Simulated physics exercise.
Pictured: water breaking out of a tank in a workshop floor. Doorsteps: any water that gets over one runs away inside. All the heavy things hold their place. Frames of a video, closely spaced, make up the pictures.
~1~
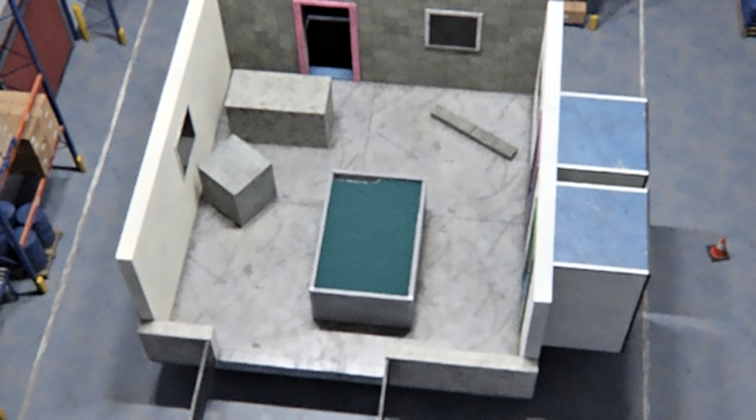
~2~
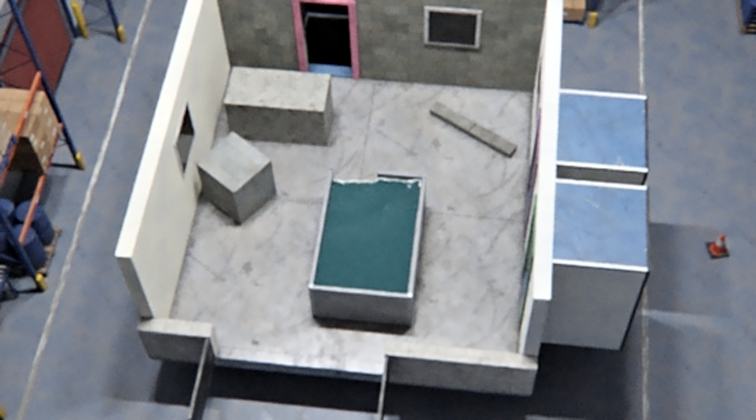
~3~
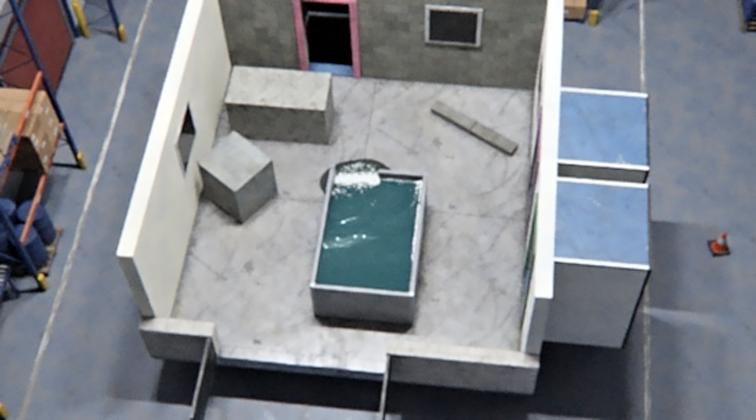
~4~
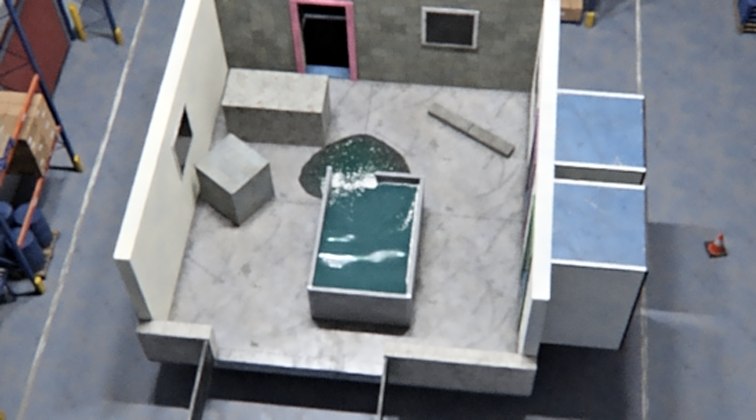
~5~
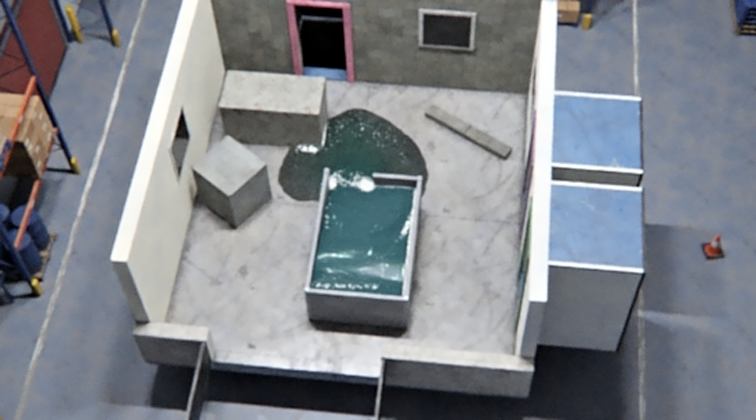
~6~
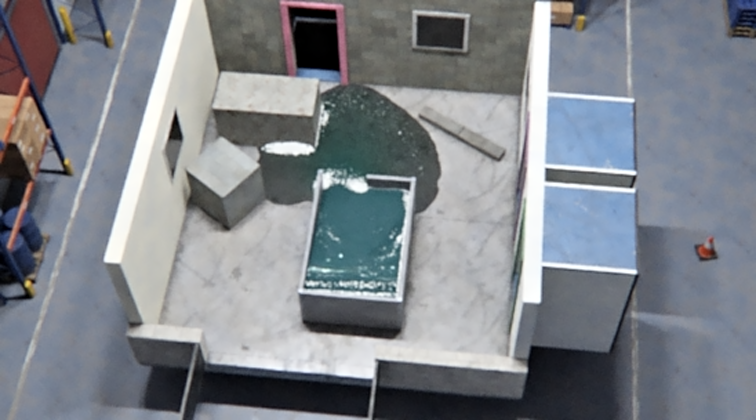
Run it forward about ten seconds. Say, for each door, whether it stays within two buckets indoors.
The pink door receives more than two buckets. The purple door receives no more than two buckets. The green door receives no more than two buckets.
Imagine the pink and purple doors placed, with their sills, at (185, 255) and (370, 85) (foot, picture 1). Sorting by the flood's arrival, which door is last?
Last: The green door.
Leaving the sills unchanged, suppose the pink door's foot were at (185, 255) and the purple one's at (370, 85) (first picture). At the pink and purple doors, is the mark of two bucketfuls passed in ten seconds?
The pink door falls short, and the purple door overflows.
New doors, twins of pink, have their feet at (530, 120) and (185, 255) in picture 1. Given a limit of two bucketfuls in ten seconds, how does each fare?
Well, the first one overshoots and the other one doesn't reach it.
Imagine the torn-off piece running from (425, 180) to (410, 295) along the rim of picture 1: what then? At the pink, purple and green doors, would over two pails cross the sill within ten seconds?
One by one: Pink door ends up above; purple door ends up above; green door ends up above.
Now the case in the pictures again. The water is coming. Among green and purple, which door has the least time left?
The one in purple.
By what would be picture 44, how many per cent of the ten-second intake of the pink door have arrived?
Share at that point: Roughly 85 %.
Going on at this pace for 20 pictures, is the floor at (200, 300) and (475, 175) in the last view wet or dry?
The first spot is inundated and the second inundated.
A moment on, water covers 25 % of the floor; the pink door over two buckets in, the purple door not reached, the green door not reached.
Next, water covers 40 % of the floor; the pink door far over two buckets in, the purple door not reached, the green door not reached.
Then, water covers 55 % of the floor; the pink door far over two buckets in, the purple door wet at the sill, nothing in, the green door not reached.
Later, water covers 80 % of the floor; the pink door far over two buckets in, the purple door wet at the sill, nothing in, the green door wet at the sill, nothing in.
In the end, water covers 95 % of the floor; the pink door far over two buckets in, the purple door wet at the sill, nothing in, the green door wet at the sill, nothing in.
